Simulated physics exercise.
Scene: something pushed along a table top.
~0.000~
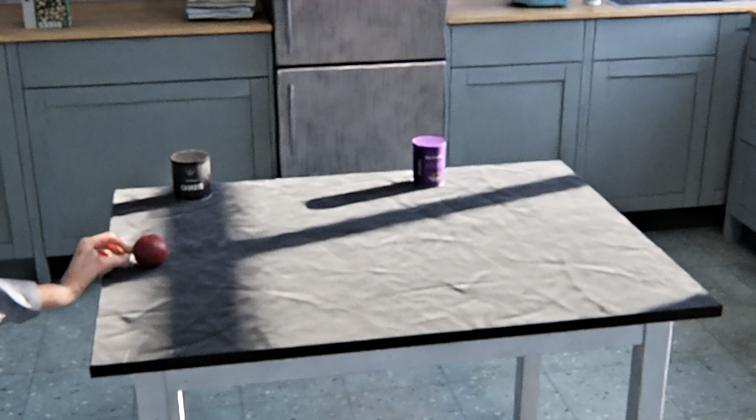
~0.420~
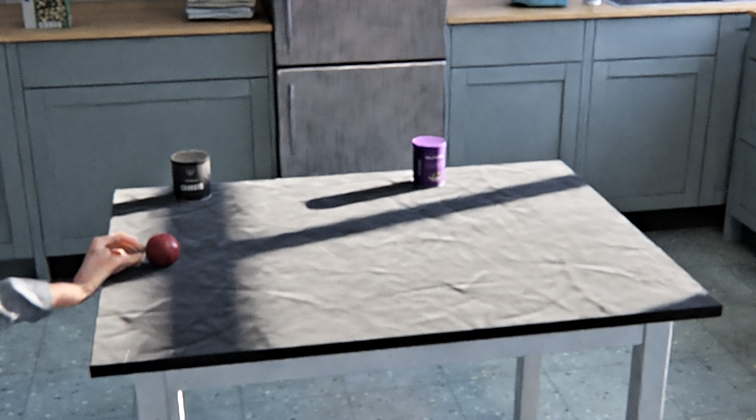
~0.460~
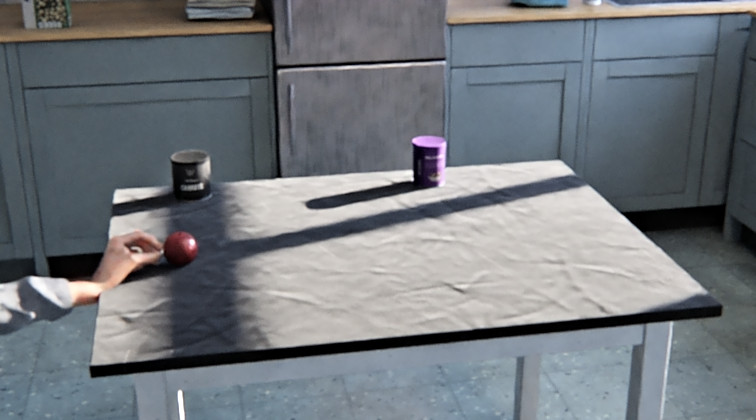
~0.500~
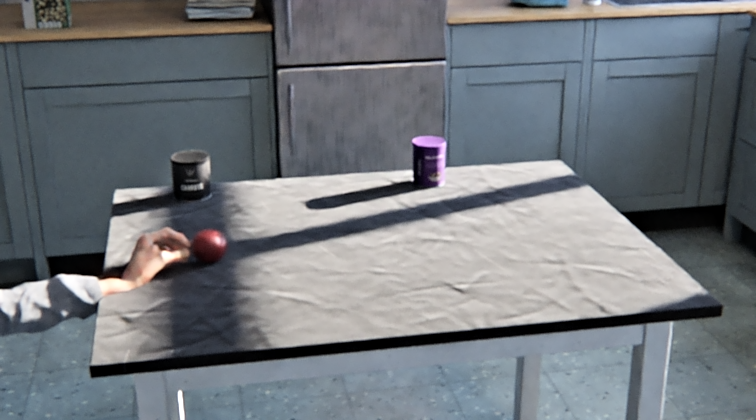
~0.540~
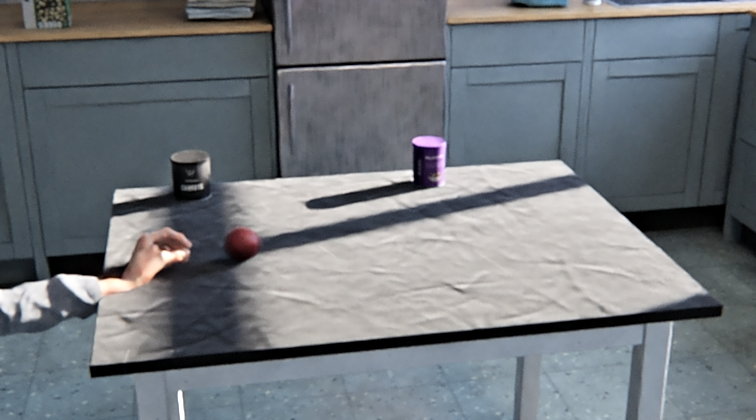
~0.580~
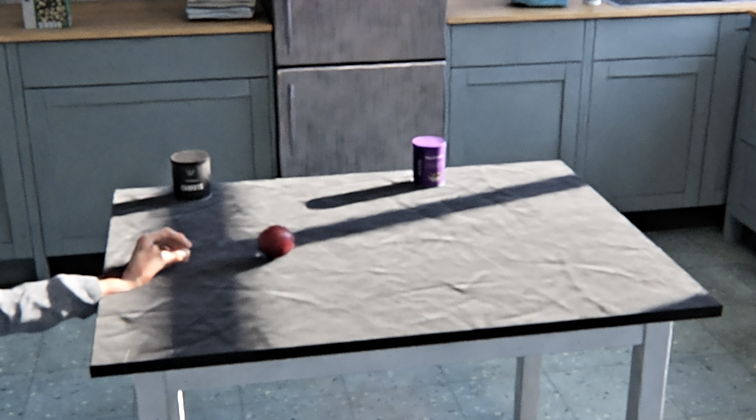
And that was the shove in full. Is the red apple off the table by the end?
Yes, it finishes off the table.
After 0.88 s, red apple shifted well along near (493, 225).
After 1.18 s, red apple now off the table.
After 1.48 s, things are still on the move.
In the end (1.7 s), off the table, red apple.
